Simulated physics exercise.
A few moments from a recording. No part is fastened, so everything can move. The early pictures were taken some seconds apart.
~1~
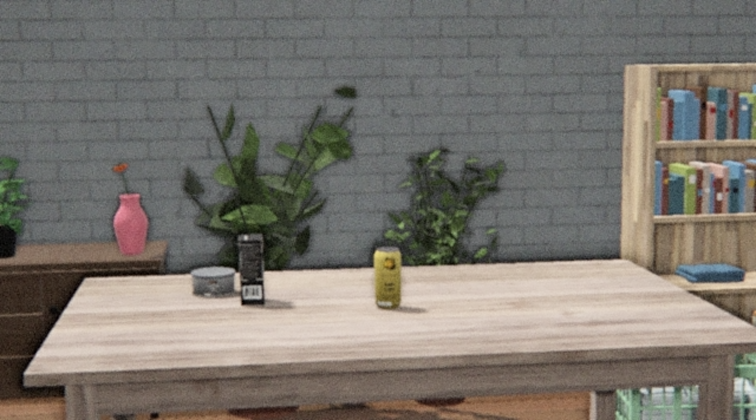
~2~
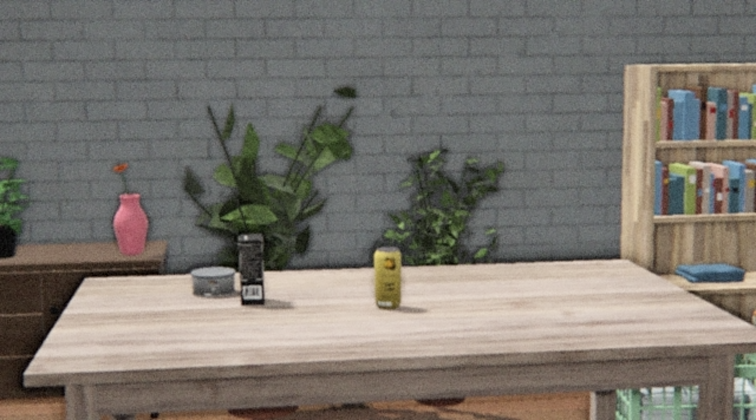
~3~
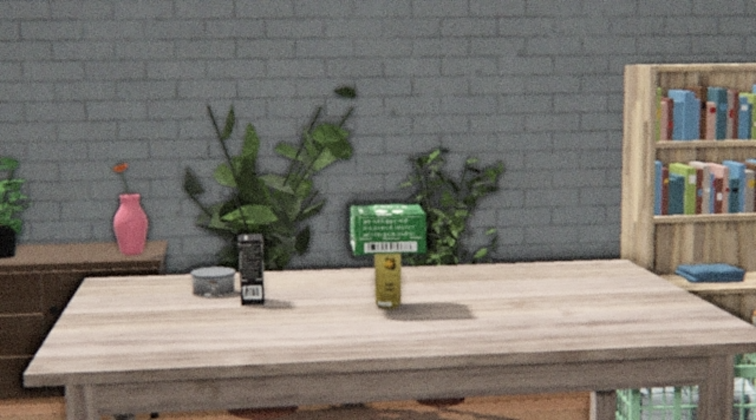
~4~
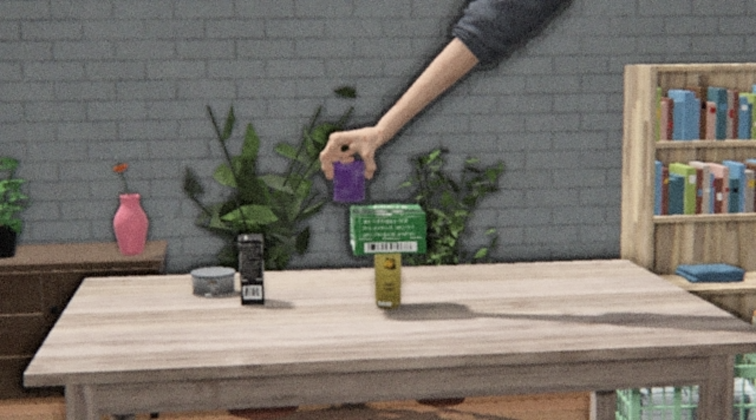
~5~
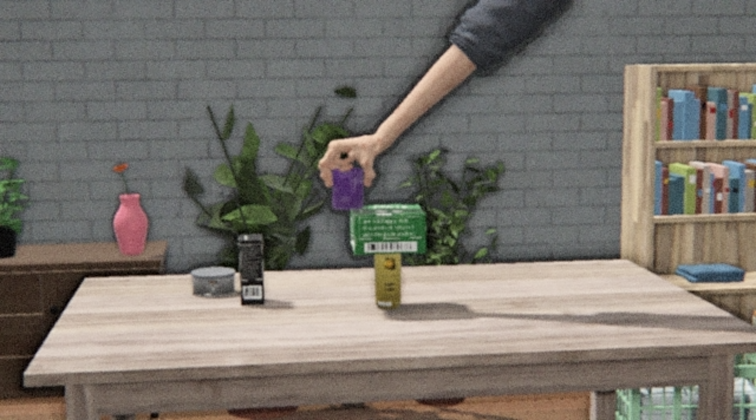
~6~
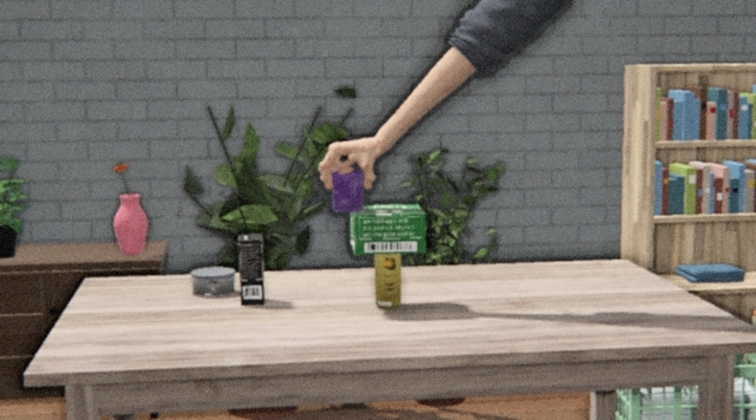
On a wooden table, a green box appearing atop a yellow can, then a hand lowering a purple cup onto its left edge.
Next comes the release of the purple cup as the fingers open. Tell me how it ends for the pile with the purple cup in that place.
It ends with the pile in a collapse.
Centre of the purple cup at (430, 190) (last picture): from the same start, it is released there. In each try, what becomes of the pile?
Next, the heap comes down.
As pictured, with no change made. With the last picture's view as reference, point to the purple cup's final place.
Roughly pixel (330, 294) in the last picture.
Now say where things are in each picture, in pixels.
In the first frame, the last thing is not in view yet.
In the second frame, the last thing is not in view yet; grey tub (214, 282).
In the third frame, the last thing is not in view yet; green box (387, 229).
The fourth frame shows coming down; purple cup (349, 181); grey tub (214, 282).
The fifth frame shows in place under the hand; purple cup (348, 189); green box (387, 229).
The sixth frame shows in place under the hand; purple cup (348, 191); grey tub (214, 282).
Then, 0.30 s later than the last frame, purple cup now fallen.
Then, 0.40 s later than the last frame, things are still on the move.
Then, 0.50 s later than the last frame, as before.
When it is over, fallen, purple cup; the other 4 as before. End places, in pixels of the last picture, purple cup near (330, 294). The pile loses its balance.
